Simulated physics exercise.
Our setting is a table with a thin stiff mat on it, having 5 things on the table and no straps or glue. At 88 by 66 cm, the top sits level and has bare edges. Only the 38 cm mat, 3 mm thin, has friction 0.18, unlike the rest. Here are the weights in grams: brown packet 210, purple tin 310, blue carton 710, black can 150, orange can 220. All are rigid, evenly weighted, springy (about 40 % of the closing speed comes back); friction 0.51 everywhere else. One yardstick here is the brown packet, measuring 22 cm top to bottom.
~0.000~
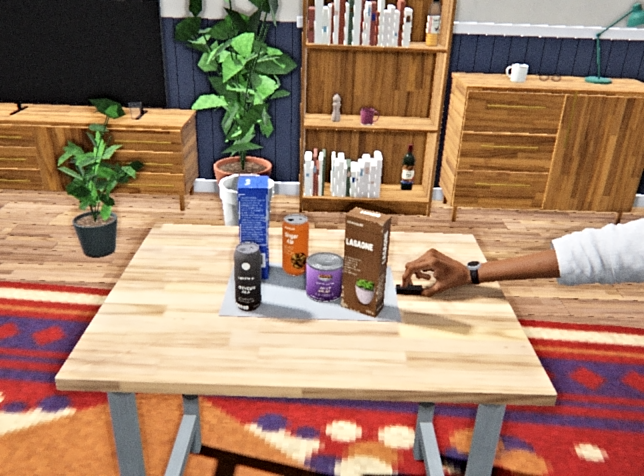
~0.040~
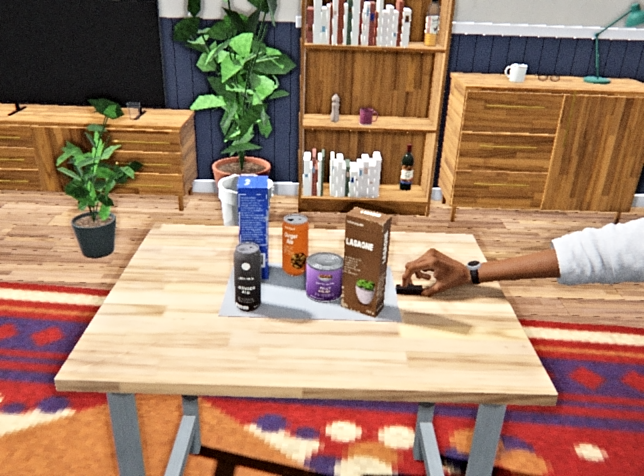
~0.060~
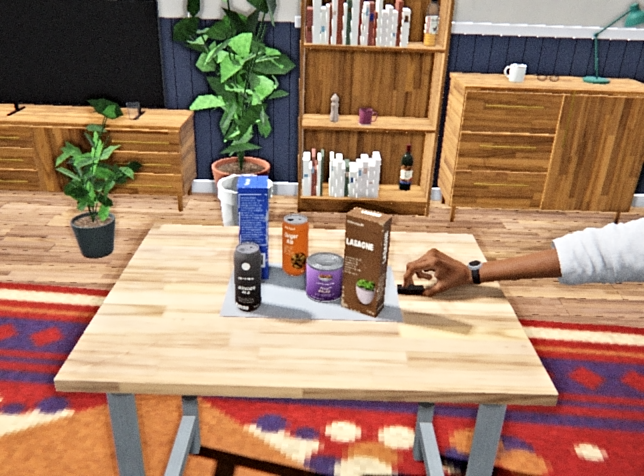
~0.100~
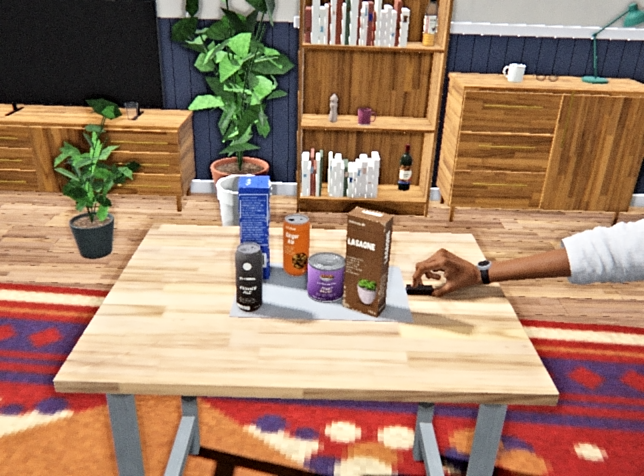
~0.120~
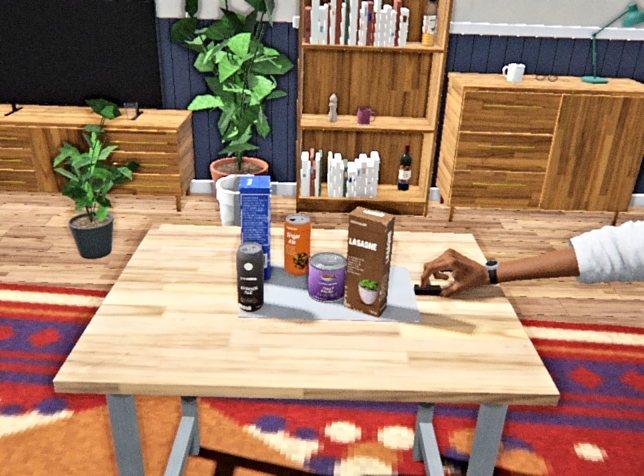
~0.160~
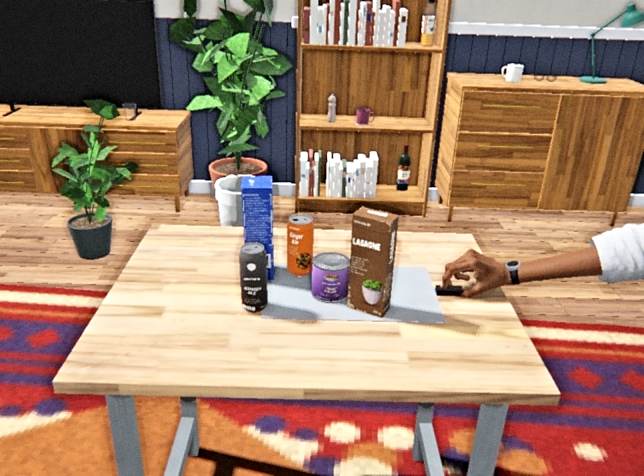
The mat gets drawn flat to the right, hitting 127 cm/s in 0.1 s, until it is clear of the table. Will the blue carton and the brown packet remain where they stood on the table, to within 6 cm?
My prediction: The blue carton doesn't really budge; the brown packet goes too far.
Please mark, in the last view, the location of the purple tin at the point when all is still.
Around (377, 280).
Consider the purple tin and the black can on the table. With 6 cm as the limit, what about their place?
The purple tin gets shifted; the black can stays put.
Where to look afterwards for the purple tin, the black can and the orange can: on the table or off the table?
When everything stops, the purple tin is still in bounds, the black can is still in bounds, and the orange can is still in bounds.
Around 0.46 s, mat out by 47 cm; brown packet shifted 16 cm near (442, 265); blue carton shifted 2 cm near (263, 230); purple tin shifted 11 cm.
Around 1.16 s, mat out by 85 cm; brown packet now off the table; blue carton shifted 2 cm near (264, 230); purple tin shifted 11 cm.
Finally (1.6 s), off the table, brown packet; not toppled but over 6 cm from the start, purple tin; the other 3 still in place (within 6 cm). Final places as that camera would see them, blue carton near (264, 230).
